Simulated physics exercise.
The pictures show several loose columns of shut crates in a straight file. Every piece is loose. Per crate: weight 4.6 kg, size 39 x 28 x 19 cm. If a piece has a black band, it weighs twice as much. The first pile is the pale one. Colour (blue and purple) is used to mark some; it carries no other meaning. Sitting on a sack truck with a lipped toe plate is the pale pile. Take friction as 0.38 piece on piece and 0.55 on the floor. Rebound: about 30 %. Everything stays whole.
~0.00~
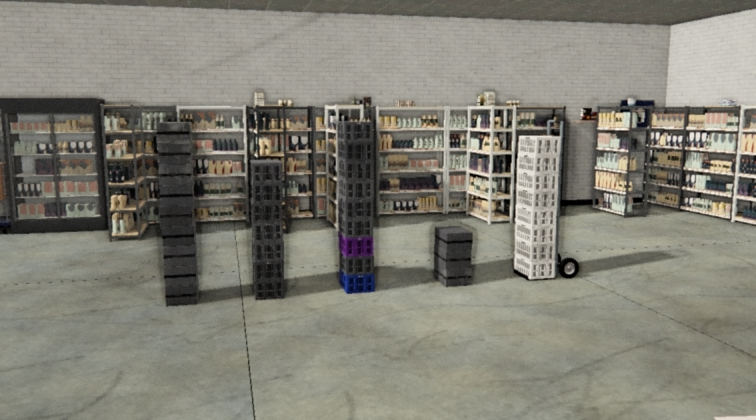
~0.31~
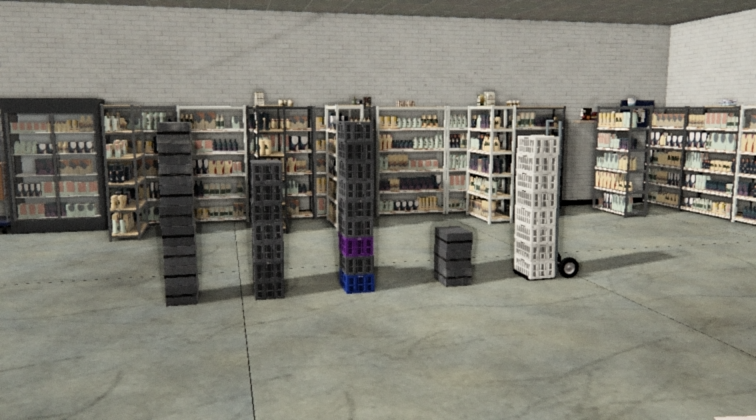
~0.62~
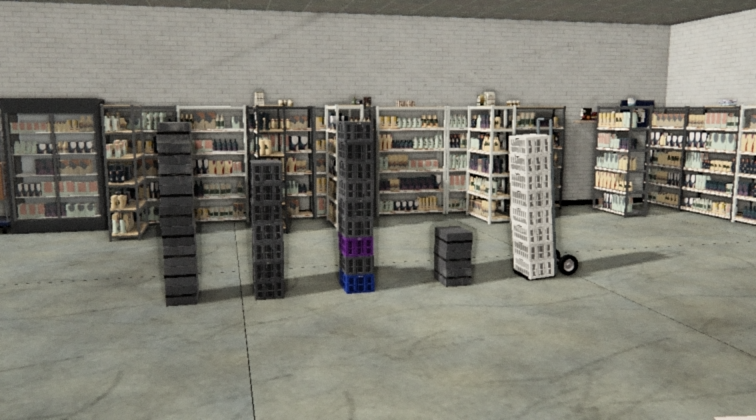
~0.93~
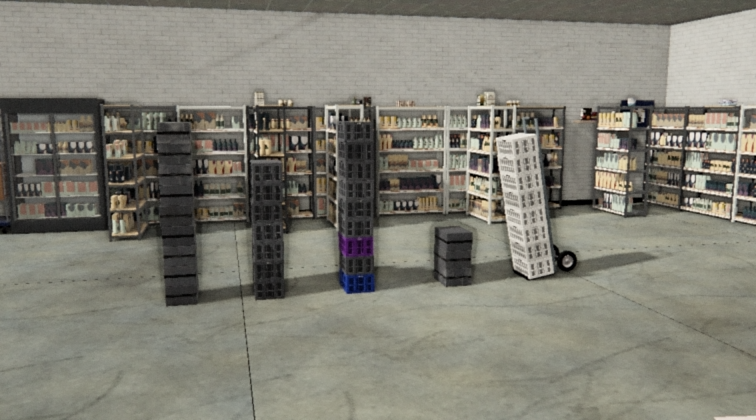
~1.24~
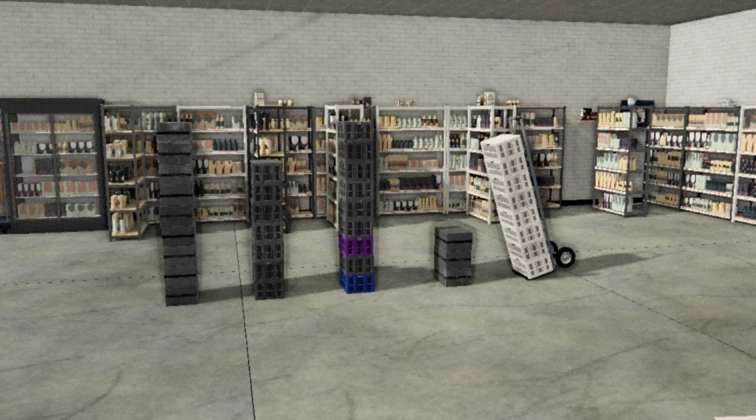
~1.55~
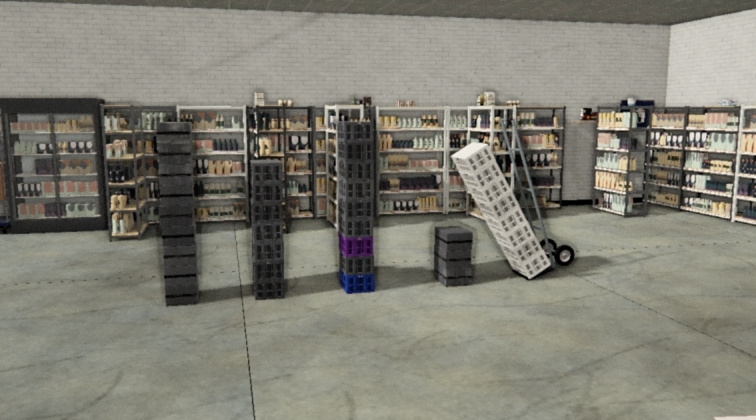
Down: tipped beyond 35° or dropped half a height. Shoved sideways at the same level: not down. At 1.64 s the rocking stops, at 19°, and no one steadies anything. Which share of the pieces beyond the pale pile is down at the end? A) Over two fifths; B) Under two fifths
The answer is B.
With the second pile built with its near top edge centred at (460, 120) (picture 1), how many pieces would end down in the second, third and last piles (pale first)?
Second 8, third 8, last 9.
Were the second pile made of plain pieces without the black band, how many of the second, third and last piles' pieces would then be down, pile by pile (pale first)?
In that case second 2, third 0, last 0.
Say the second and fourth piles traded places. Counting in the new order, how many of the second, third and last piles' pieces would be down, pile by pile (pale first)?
Down per pile: Second 6, third 8, last 0.
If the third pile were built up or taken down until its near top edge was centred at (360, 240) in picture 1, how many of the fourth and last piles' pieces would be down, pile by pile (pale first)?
Counts down - fourth: 0; last: 0.
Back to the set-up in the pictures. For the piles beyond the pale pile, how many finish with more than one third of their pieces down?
By my count, 0.
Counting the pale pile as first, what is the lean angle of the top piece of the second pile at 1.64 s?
Lean: Near 0 degrees.
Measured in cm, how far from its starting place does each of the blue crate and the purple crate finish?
Blue: 0 cm, purple: 0 cm.
After 1.64 s, 8 of the pale pile down; none of the 28 other crates down.
After 2.06 s, 8 of the pale pile down; none of the 28 other crates down, 5 disturbed; purple crate shifted 32 mm.
After 2.58 s, 8 of the pale pile down; none of the 28 other crates down, 7 disturbed; purple crate shifted 39 mm; blue crate shifted 17 mm.
At rest (3.8 s), 8 of the pale pile down; none of the 28 other crates down, 10 disturbed; purple crate shifted 42 mm; blue crate shifted 17 mm. That is 0 per cent. As the last picture would show them, middles, purple crate near (352, 243), blue crate near (355, 279).
